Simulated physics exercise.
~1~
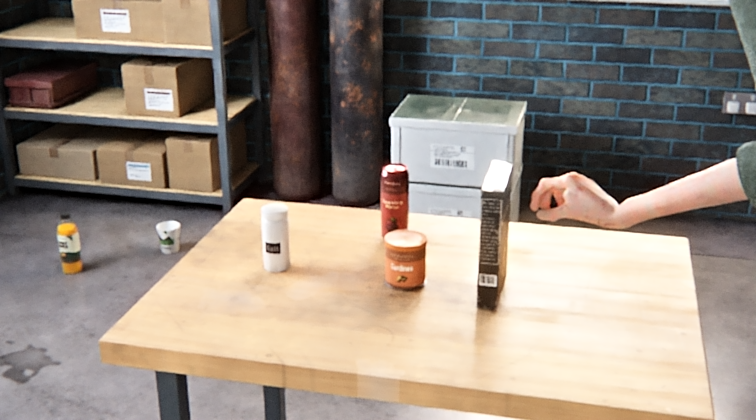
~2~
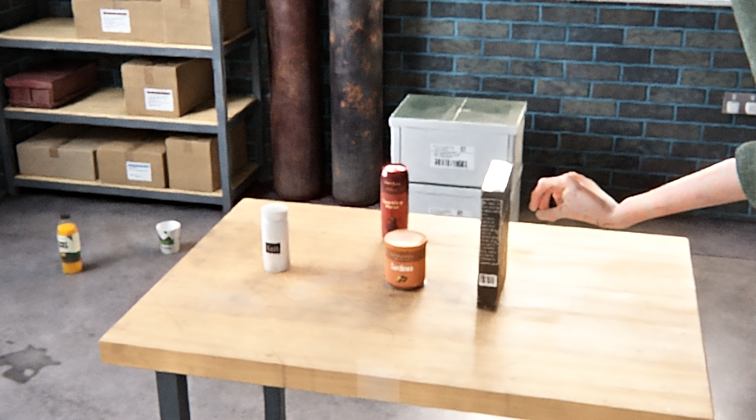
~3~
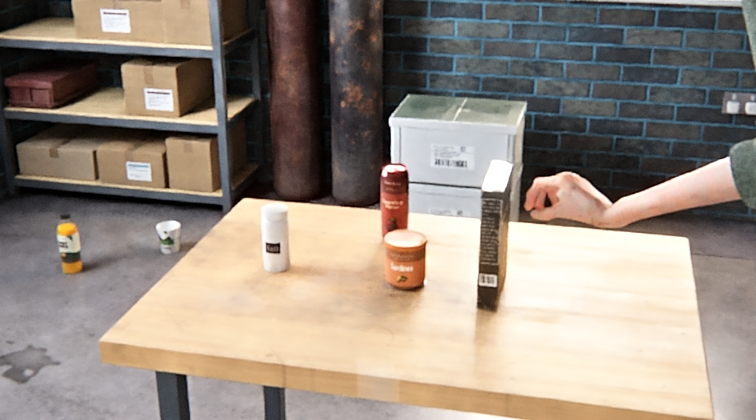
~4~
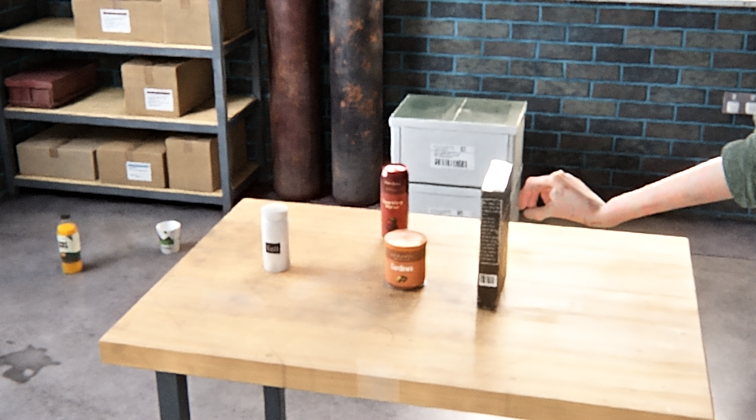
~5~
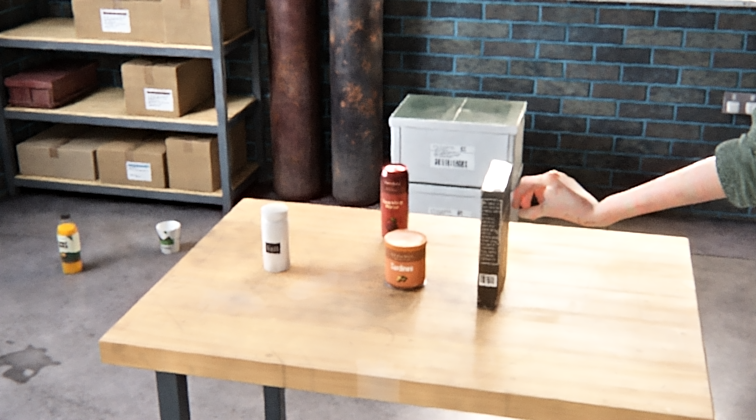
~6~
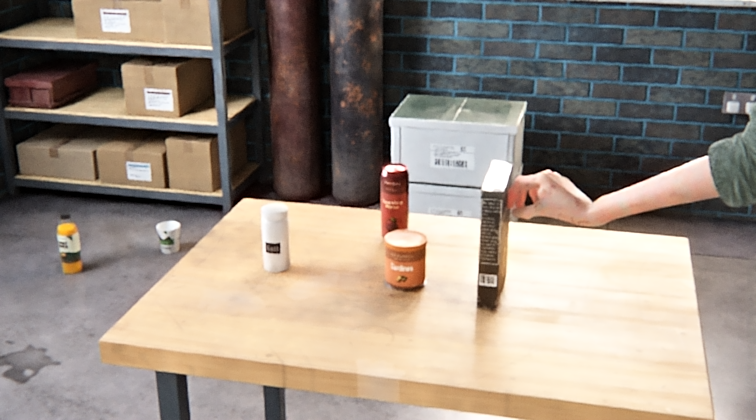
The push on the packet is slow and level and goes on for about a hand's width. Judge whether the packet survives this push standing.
It tips.
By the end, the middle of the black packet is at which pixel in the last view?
End point in the final view: About (454, 248).
Then, 0.40 s later than the last frame, black packet tilted by 14° near (480, 232).
Then, 0.70 s later than the last frame, black packet tilted by 50° near (443, 240).
Then, 1.00 s later than the last frame, black packet tilted by 55° near (449, 246).
Then, 2.30 s later than the last frame, black packet tilted by 56° near (452, 248).
When it is over, lying over on the table, black packet. End places, in pixels of the last picture, black packet near (454, 248).
